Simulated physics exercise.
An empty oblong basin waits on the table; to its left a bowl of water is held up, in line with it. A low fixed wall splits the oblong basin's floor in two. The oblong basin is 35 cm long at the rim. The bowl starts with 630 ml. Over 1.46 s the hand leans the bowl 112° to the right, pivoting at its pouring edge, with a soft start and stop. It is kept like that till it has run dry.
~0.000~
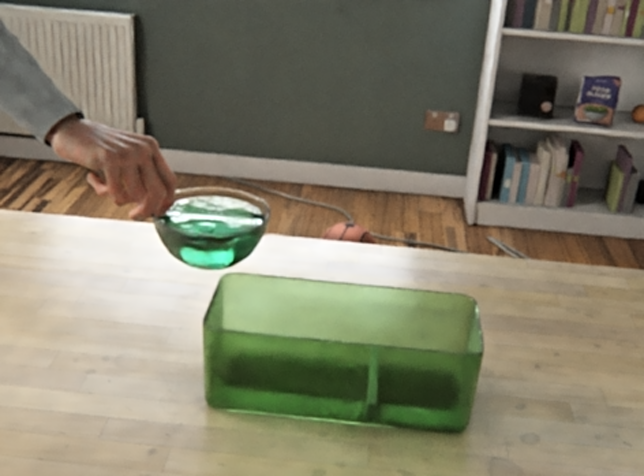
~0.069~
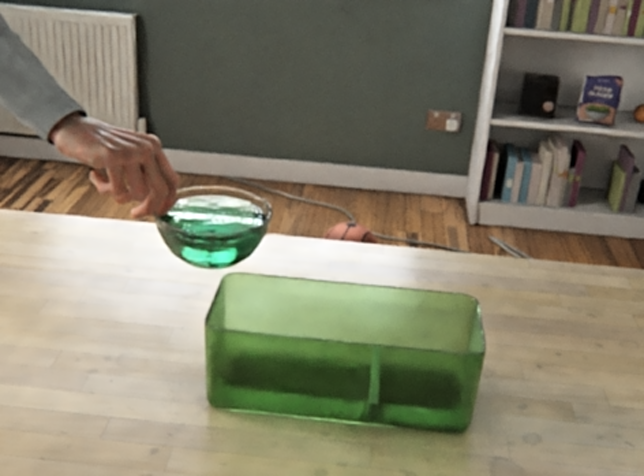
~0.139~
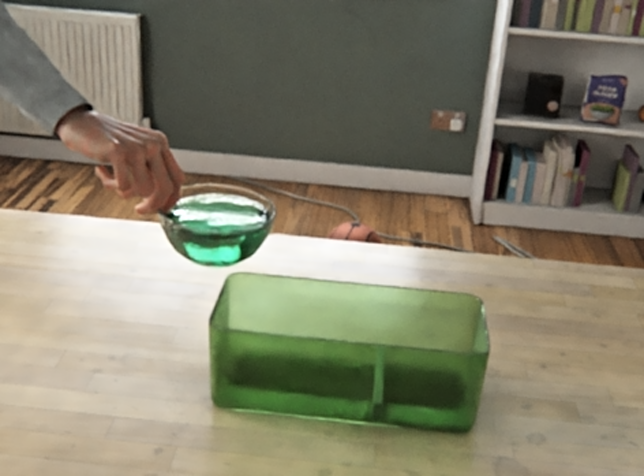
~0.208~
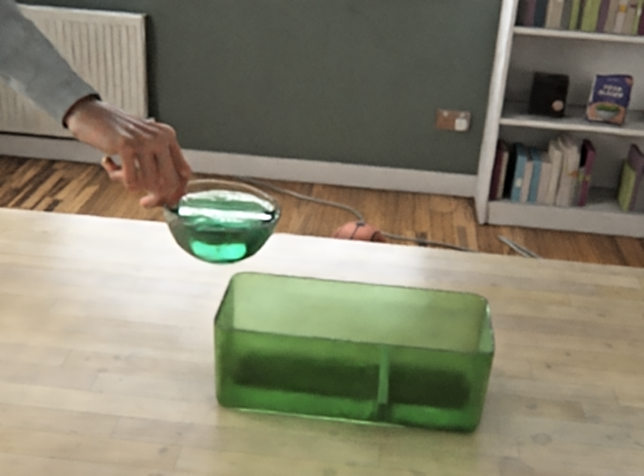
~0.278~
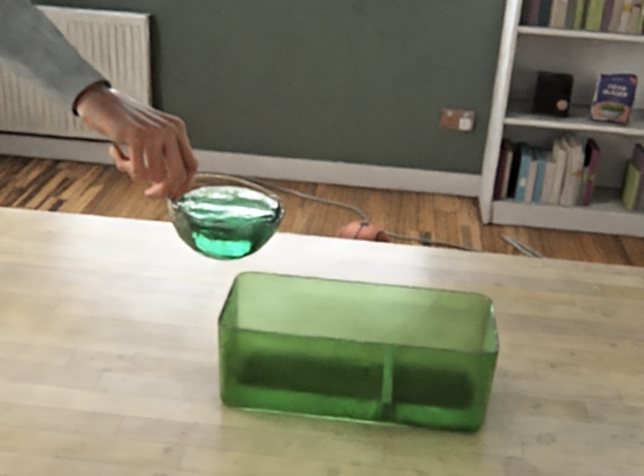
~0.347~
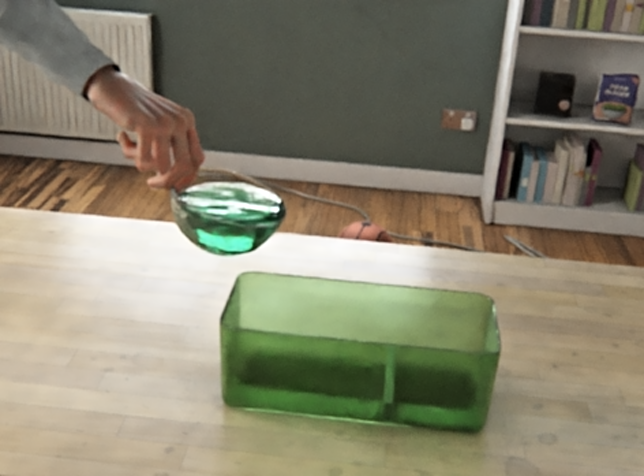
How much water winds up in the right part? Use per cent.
About 13 per cent.
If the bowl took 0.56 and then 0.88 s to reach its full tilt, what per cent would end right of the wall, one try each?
First 20, then 15 per cent.
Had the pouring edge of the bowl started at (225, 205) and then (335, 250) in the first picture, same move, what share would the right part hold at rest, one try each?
In turn about 20 and 80 per cent.
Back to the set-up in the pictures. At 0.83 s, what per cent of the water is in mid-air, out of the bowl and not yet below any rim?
Some 38 per cent.
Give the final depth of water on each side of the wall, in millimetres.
Some 18 mm on the left and 4 mm on the right.
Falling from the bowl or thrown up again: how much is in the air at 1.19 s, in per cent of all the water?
About 6 per cent.
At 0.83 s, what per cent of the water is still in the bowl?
Near 32 in a hundred.
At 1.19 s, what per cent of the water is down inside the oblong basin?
Near 94 in a hundred.
After 0.83 s the tilt is 68° and 32 per cent is still to pour, 29 is left of the wall and 1 right of it.
After 1.19 s the tilt is 103° and 0 per cent is still to pour, 85 is left of the wall and 9 right of it.
After 1.56 s the tilt is 112° and 0 per cent is still to pour, 87 is left of the wall and 12 right of it.
After 1.96 s the tilt is 112° and 0 per cent is still to pour, 86 is left of the wall and 13 right of it.
In the end 86 per cent lies left of the wall, 13 right of it and 1 outside.
